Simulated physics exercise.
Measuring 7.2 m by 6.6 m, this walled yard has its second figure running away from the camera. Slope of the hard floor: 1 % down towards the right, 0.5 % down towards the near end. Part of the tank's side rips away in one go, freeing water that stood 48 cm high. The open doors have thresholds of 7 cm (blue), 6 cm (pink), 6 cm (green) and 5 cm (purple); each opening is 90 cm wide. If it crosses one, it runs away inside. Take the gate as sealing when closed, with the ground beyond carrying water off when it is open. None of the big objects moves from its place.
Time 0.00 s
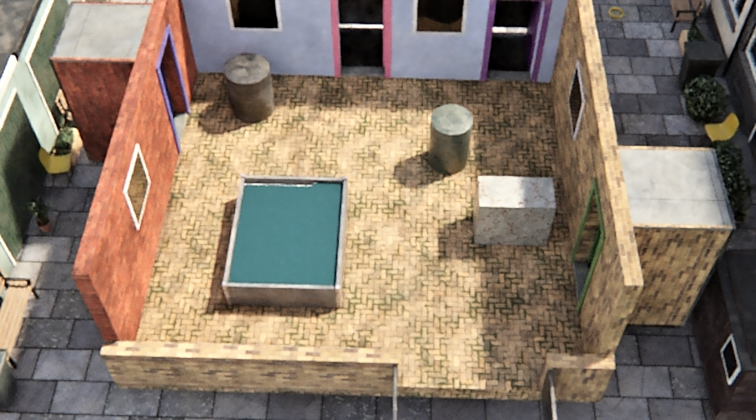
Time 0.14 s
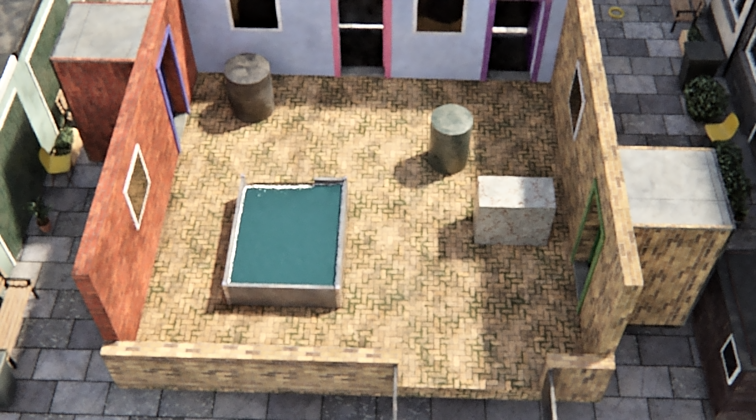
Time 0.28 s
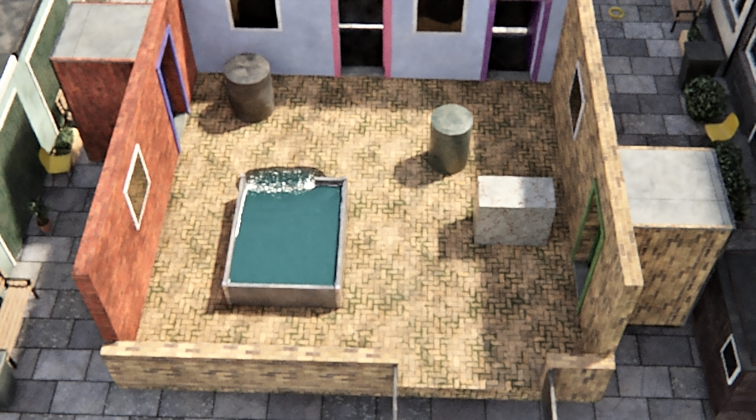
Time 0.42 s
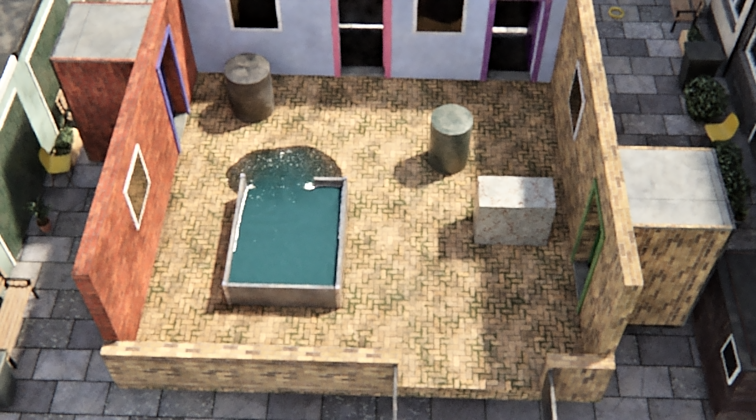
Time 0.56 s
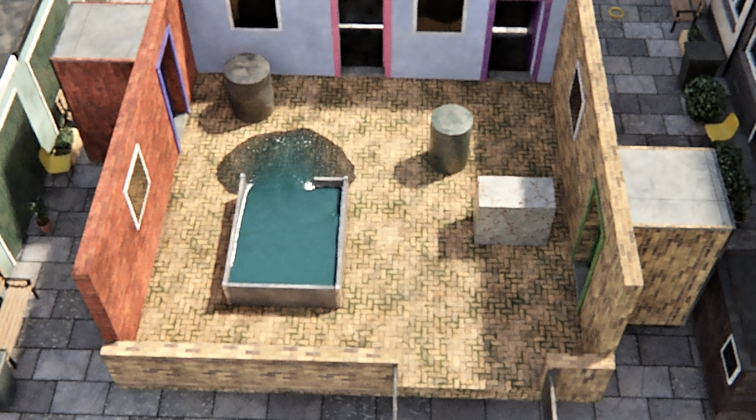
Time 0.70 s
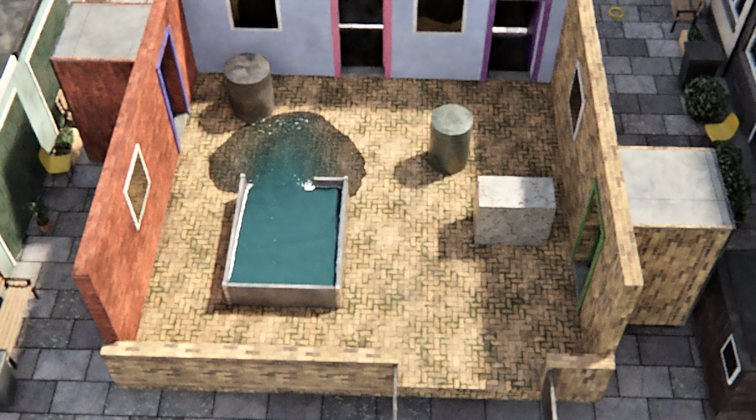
At the start, a rectangular tank of still, blue-green water sits in a walled, brick-paved yard with two cylinders and a pale block. Then the tank's far side breaks open, and water foams through the gap. It spreads across the paving in a widening, rounded dark sheet toward the back cylinders.
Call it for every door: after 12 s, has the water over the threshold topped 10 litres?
Blue door topped, pink door topped, green door not topped, purple door topped.
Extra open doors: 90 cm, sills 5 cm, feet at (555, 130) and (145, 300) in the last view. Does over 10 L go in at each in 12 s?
First door beyond the limit, second door short of the limit.
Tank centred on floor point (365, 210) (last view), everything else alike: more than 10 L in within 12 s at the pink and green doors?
Well, pink ends up beyond the mark and green ends up inside the mark.
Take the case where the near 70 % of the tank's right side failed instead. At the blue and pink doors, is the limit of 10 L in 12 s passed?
Blue: Within limit; pink: Within limit.
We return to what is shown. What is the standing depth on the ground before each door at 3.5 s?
Depths: Blue door 13 cm, pink door 14 cm, green door 0 cm, purple door 3 cm.
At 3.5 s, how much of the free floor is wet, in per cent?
Near 30 per cent is wet.
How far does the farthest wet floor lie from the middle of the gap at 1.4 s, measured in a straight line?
I'd say close to 3.2 m.
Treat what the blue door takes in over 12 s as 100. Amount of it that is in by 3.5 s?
Around 45 percent.
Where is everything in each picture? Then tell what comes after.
The tank at (288, 232) is whole and still, 48 cm deep, in the first picture.
The front is at a hidden place, 0.7 m from the gap on the tank's far side; 0.3 m2 of floor is under water; 48 cm left at the back of the tank, in the second picture.
The front is at (316, 172), 0.8 m from the gap on the tank's far side; 0.8 m2 of floor is under water; 48 cm left at the back of the tank, in the third picture.
The front is at (308, 150), 1.2 m from the gap on the tank's far side; 1.8 m2 of floor is under water; 48 cm left at the back of the tank, in the fourth picture.
The front is at (304, 131), 1.7 m from the gap on the tank's far side; 2.7 m2 of floor is under water; 48 cm left at the back of the tank, in the fifth picture.
The front is at (309, 115), 2.1 m from the gap on the tank's far side; 3.7 m2 of floor is under water; 48 cm left at the back of the tank, in the sixth picture.
After 1.4 s water covers 20 % of the floor and is deepest (25 cm) near (261, 123); blue door not reached, pink door not reached, green door not reached, purple door not reached.
After 2.2 s water covers 25 % of the floor and is deepest (25 cm) near (261, 123); blue door 14 cm at the sill, 6 L in, pink door 14 cm at the sill, 10 L in, green door not reached, purple door not reached.
After 3.5 s water covers 30 % of the floor and is deepest (22 cm) near (249, 90); blue door 13 cm at the sill, 50 L in, pink door 14 cm at the sill, 51 L in, green door not reached, purple door 3 cm at the sill, 0 L in.
After 7.0 s water covers 55 % of the floor and is deepest (12 cm) near (547, 98); blue door 9 cm at the sill, 103 L in, pink door 6 cm at the sill, 89 L in, green door 4 cm at the sill, 0 L in, purple door 6 cm at the sill, 4 L in.
After 12.0 s water covers 85 % of the floor and is deepest (10 cm) near (530, 212); blue door 3 cm at the sill, 105 L in, pink door 4 cm at the sill, 90 L in, green door 4 cm at the sill, 0 L in, purple door 7 cm at the sill, 33 L in.
